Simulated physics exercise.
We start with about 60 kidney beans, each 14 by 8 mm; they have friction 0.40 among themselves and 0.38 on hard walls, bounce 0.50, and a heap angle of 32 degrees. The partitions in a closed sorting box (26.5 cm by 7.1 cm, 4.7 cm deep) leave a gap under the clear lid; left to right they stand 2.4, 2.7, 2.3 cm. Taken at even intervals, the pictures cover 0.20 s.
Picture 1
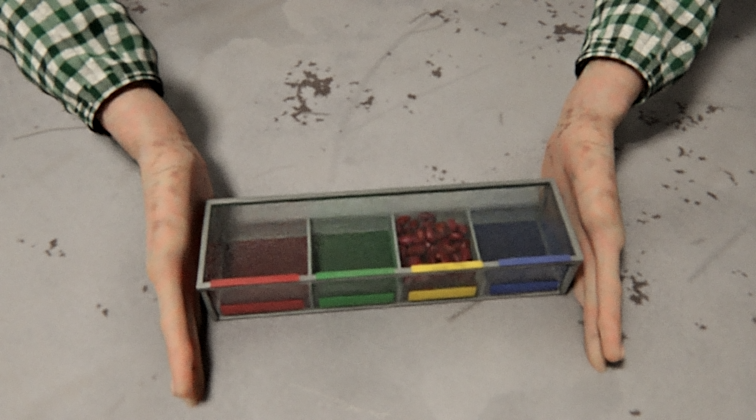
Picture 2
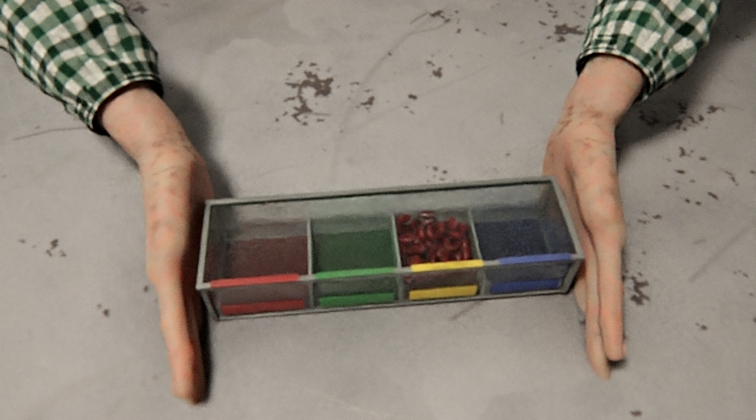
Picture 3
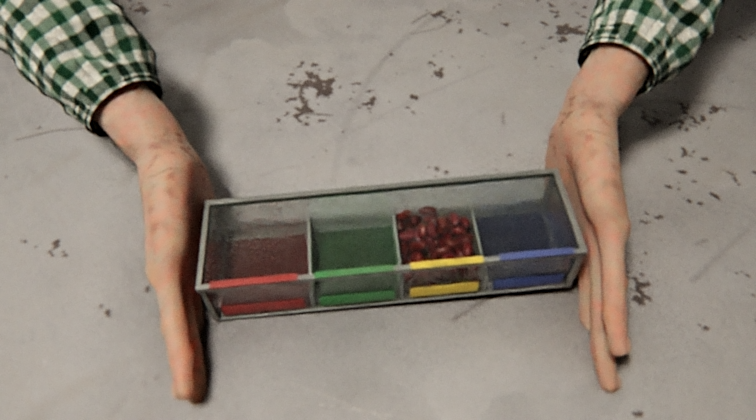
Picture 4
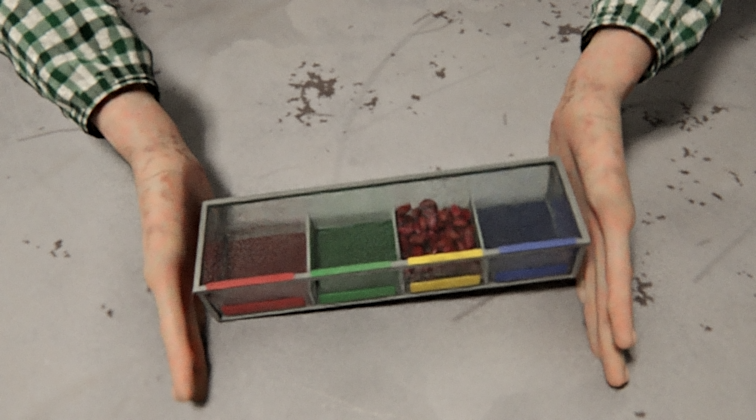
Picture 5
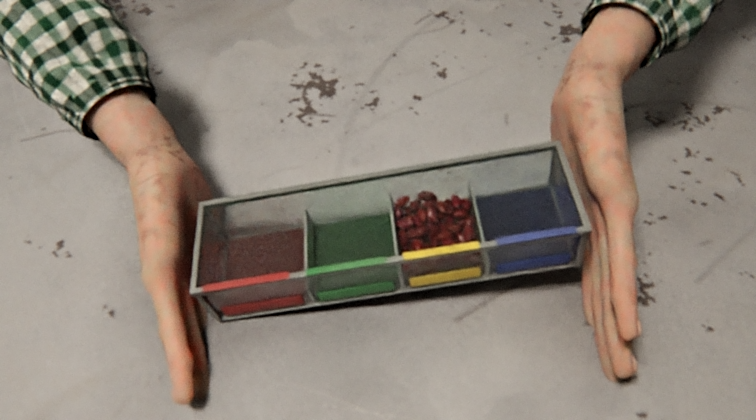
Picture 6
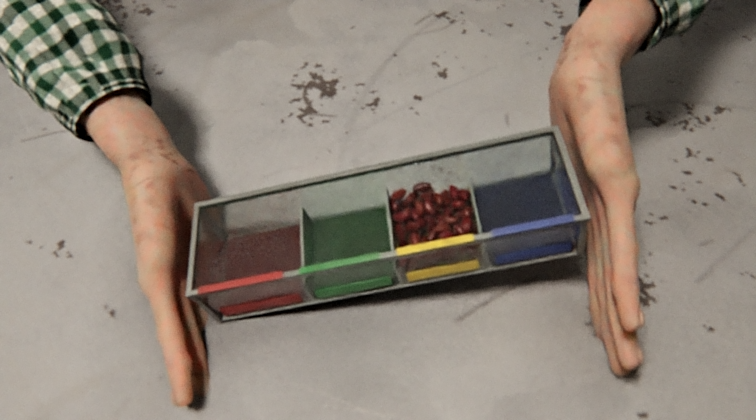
On a scuffed grey surface, two hands in green checked sleeves held a clear four-part box and gradually tilted it, raising its right end a little, while the dark red beans stayed in the yellow-marked section.
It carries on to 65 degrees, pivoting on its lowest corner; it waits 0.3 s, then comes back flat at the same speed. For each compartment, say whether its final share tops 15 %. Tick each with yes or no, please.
Red - no; blue - no; green - no; yellow - yes.
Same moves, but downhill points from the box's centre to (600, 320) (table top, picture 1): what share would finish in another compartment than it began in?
The share comes to about 20 in a hundred.
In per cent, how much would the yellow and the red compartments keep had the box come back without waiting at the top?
Then: Yellow 80, red 5.
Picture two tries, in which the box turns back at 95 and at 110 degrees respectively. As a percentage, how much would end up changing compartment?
Roughly 70 percent, then roughly 100 percent.
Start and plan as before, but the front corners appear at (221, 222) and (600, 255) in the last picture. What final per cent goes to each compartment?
Red 0; blue 25; green 0; yellow 75.
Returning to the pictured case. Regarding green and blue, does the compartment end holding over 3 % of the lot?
Note - green affirmative, blue negative.
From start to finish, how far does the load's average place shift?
Around 2.5 centimetres.
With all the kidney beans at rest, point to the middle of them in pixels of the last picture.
(422, 268).
Then, 0.76 s after the last picture, tilt 65 degrees; green 10 %, yellow 90 %.
Then, 1.26 s after the last picture, tilt 35 degrees; red 5 %, green 10 %, yellow 90 %.
Then, 1.83 s after the last picture, tilt 0 degrees; red 5 %, green 10 %, yellow 90 %.
In the end, red 5 %, blue 0 %, green 10 %, yellow 90 %.
